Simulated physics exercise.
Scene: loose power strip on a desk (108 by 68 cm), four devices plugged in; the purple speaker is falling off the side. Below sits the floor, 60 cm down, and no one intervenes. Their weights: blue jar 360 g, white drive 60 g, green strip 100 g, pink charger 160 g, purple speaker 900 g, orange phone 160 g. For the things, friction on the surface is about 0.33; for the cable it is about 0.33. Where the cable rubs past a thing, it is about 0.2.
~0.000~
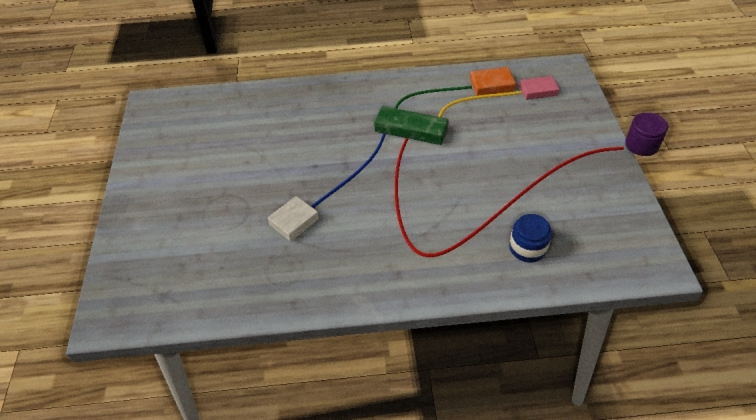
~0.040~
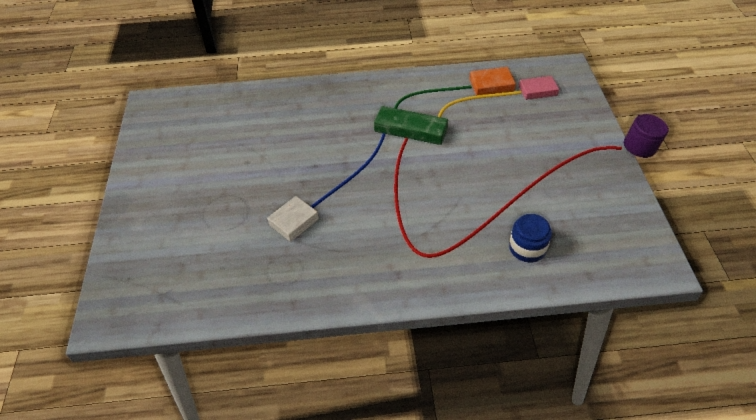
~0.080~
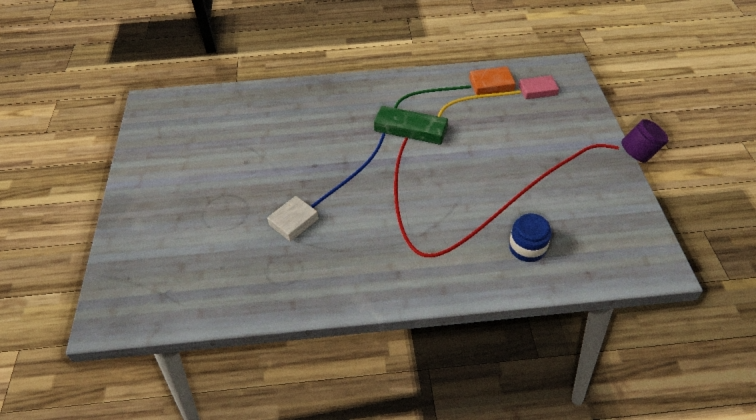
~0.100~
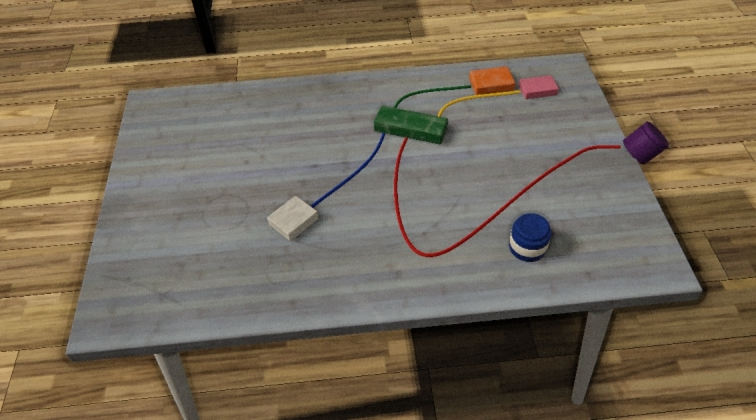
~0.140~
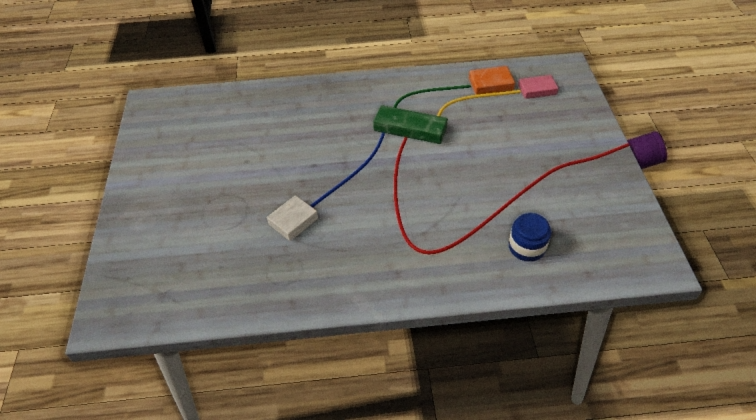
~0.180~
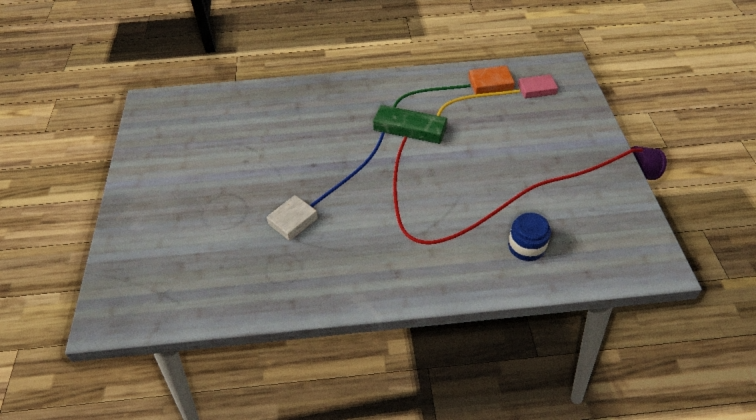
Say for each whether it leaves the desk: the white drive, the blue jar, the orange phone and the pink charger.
The white drive is going to stay on the surface; the blue jar is going to stay on the surface; the orange phone is going to stay on the surface; the pink charger is going to stay on the surface.
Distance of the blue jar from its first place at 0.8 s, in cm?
The shift amounts to about 0 centimetres.
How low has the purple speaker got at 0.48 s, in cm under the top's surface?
Depth: About 55 cm.
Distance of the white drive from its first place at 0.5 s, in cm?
About 24 cm.
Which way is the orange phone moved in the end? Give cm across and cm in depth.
Roughly 4 cm rightward and 2 cm farther.
At 0.5 s, the strip's end of the red cable at (517, 143); white drive 24 cm off its start, green strip 20 cm off its start, purple speaker over the edge.
At 0.8 s, the strip's end of the red cable at (628, 141); white drive 49 cm off its start, orange phone 4 cm off its start, pink charger 1 cm off its start.
At 1.1 s, the strip has left the top; white drive 49 cm off its start at (521, 138), orange phone 5 cm off its start at (508, 69), pink charger 2 cm off its start at (547, 85).
At 1.4 s, the strip has left the top; white drive 49 cm off its start, orange phone 5 cm off its start, pink charger 2 cm off its start.
At 2.6 s, the strip has left the top; white drive 49 cm off its start at (521, 138), orange phone 5 cm off its start at (508, 69), pink charger 2 cm off its start at (548, 85), blue jar 0 cm off its start at (532, 225).
